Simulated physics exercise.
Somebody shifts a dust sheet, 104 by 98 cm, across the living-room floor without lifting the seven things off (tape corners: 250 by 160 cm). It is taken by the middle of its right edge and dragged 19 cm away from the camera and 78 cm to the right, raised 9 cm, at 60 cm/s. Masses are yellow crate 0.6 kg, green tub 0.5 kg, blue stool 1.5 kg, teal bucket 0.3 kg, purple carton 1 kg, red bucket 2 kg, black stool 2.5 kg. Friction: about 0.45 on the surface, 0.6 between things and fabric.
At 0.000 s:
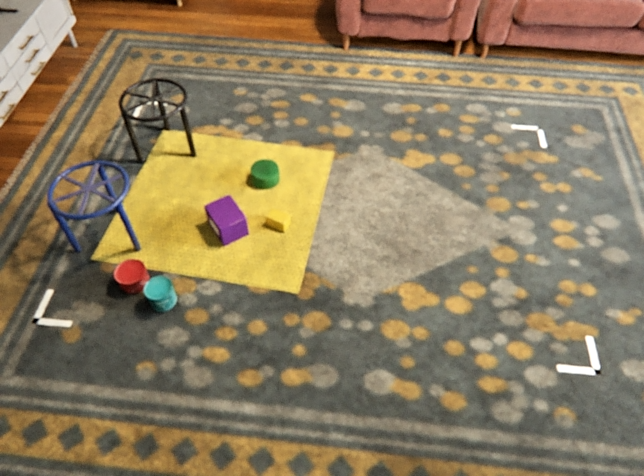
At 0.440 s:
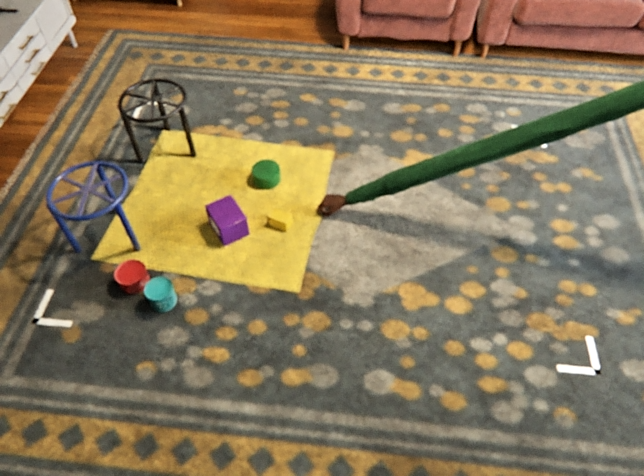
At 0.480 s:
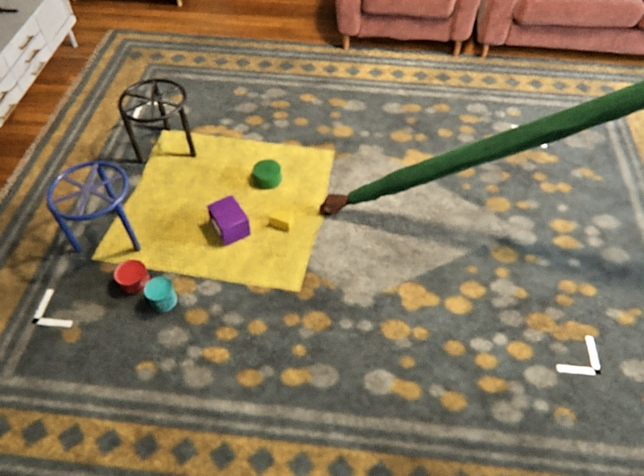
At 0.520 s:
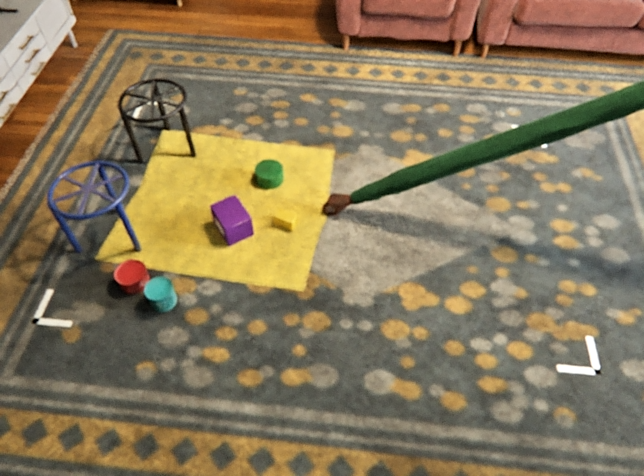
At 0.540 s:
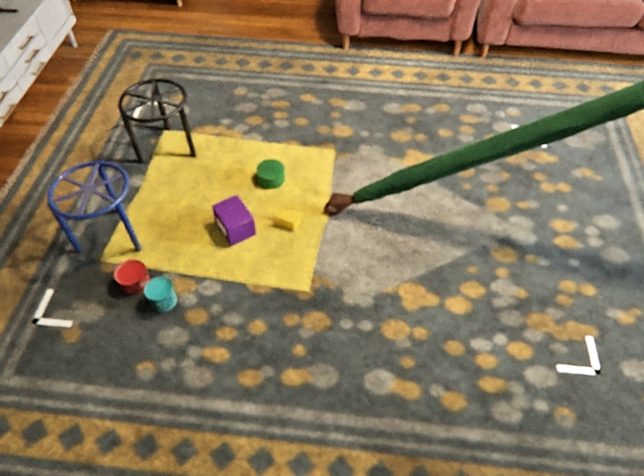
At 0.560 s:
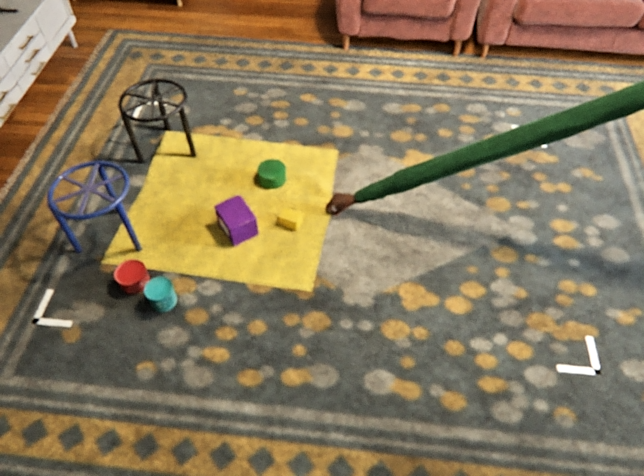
On a patterned living-room rug, a yellow sheet lies with a purple carton, a green tub and a small yellow block on it, stools and buckets by its left side. A long green pole with a brown tip appears at its right edge, and the sheet slides slightly right, carrying those three along.
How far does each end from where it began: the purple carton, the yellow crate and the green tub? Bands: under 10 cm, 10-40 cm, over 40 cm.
The purple carton travels a long way, the yellow crate ends far away, the green tub travels a long way.
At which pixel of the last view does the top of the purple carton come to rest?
At about (388, 197).
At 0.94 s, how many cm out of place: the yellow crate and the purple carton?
About: Yellow crate 30 cm, purple carton 30 cm.
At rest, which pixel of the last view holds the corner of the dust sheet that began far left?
Around (272, 155).
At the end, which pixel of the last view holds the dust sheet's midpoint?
Near (372, 186).
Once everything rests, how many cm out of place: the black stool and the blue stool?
Black stool 0 cm, blue stool 0 cm.
After 0.9 s, middle of the dust sheet at (276, 199); yellow crate 30 cm off its start, purple carton 28 cm off its start, green tub 24 cm off its start.
After 1.3 s, middle of the dust sheet at (317, 192); yellow crate 52 cm off its start, purple carton 50 cm off its start, green tub 45 cm off its start.
After 1.7 s, middle of the dust sheet at (359, 187); yellow crate 75 cm off its start at (422, 201), purple carton 73 cm off its start at (371, 198), green tub 68 cm off its start at (390, 167).
After 2.0 s, middle of the dust sheet at (372, 186); yellow crate 83 cm off its start, purple carton 82 cm off its start, green tub 76 cm off its start.
After 2.6 s, middle of the dust sheet at (372, 186); yellow crate 83 cm off its start at (438, 199), purple carton 82 cm off its start at (388, 197), green tub 77 cm off its start at (406, 167).
